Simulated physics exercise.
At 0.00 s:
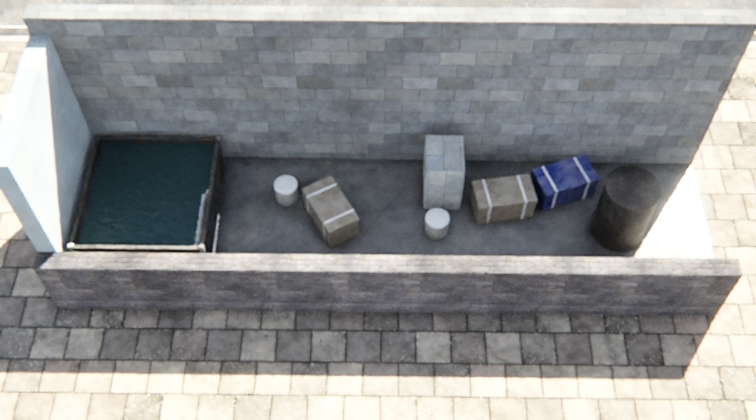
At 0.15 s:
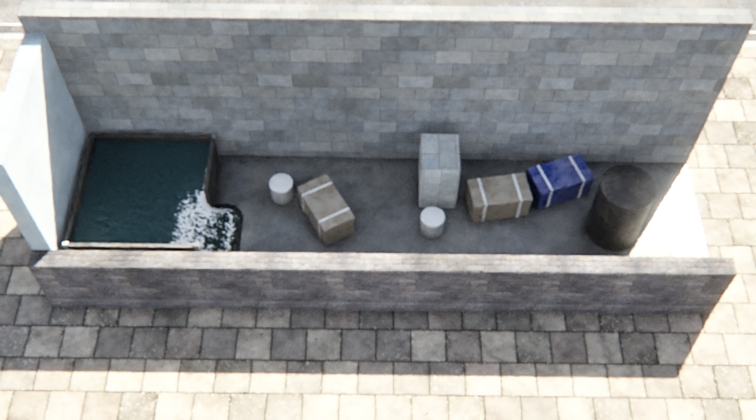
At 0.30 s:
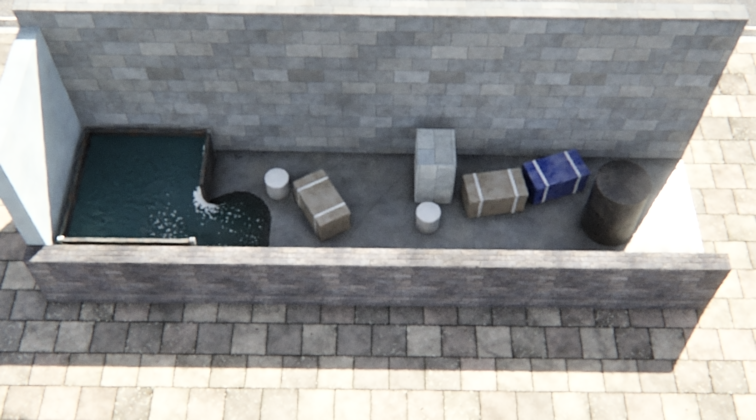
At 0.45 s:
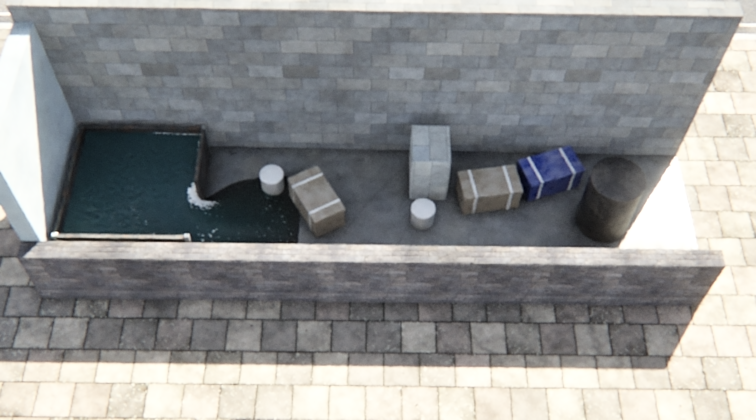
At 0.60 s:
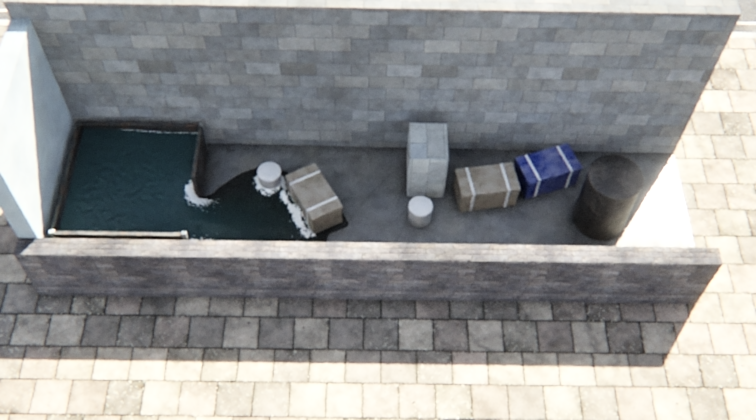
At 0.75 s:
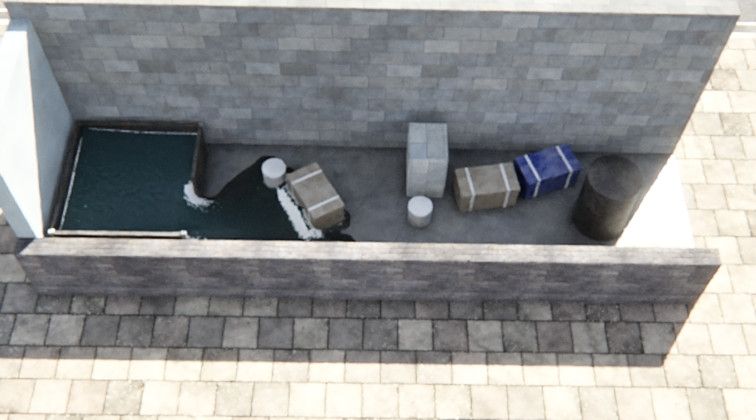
Narrow walled lane seen from above, dark water pouring from a tank at left, spreading right around a white drum and brown trunk.
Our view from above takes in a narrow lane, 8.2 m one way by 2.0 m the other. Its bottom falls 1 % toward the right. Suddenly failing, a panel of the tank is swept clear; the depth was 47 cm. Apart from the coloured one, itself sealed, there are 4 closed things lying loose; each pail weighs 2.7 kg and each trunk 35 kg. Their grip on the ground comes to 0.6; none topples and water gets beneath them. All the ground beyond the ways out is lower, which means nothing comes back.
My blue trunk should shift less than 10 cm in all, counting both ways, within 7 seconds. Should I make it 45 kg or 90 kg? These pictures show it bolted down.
45 kg is fine.
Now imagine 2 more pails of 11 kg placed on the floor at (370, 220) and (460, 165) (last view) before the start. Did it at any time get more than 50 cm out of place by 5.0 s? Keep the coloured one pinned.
Order as asked - surpassed, not reached.
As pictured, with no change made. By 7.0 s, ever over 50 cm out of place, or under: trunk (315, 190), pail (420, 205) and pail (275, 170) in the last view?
Item one above the mark, item two above the mark, item three above the mark.
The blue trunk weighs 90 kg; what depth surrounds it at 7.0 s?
Something like 8 centimetres.
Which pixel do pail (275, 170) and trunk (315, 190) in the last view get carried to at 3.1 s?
First one near (287, 147), second near (391, 155).
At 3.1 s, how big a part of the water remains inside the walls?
Still held: Near 98 %.
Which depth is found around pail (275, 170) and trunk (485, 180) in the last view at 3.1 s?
Depths: Near 5 cm, then near 4 cm.
After 1.4 s the blue trunk would be 0 cm from its start with 45 kg and 0 cm from its start with 90 kg; 0 cm of water round it then.
After 3.1 s the blue trunk would be 0 cm from its start with 45 kg and 0 cm from its start with 90 kg; 4 cm of water round it then.
After 4.9 s the blue trunk would be 0 cm from its start with 45 kg and 0 cm from its start with 90 kg; 9 cm of water round it then.
After 7.0 s the blue trunk would be 0 cm from its start with 45 kg and 0 cm from its start with 90 kg; 8 cm of water round it then.
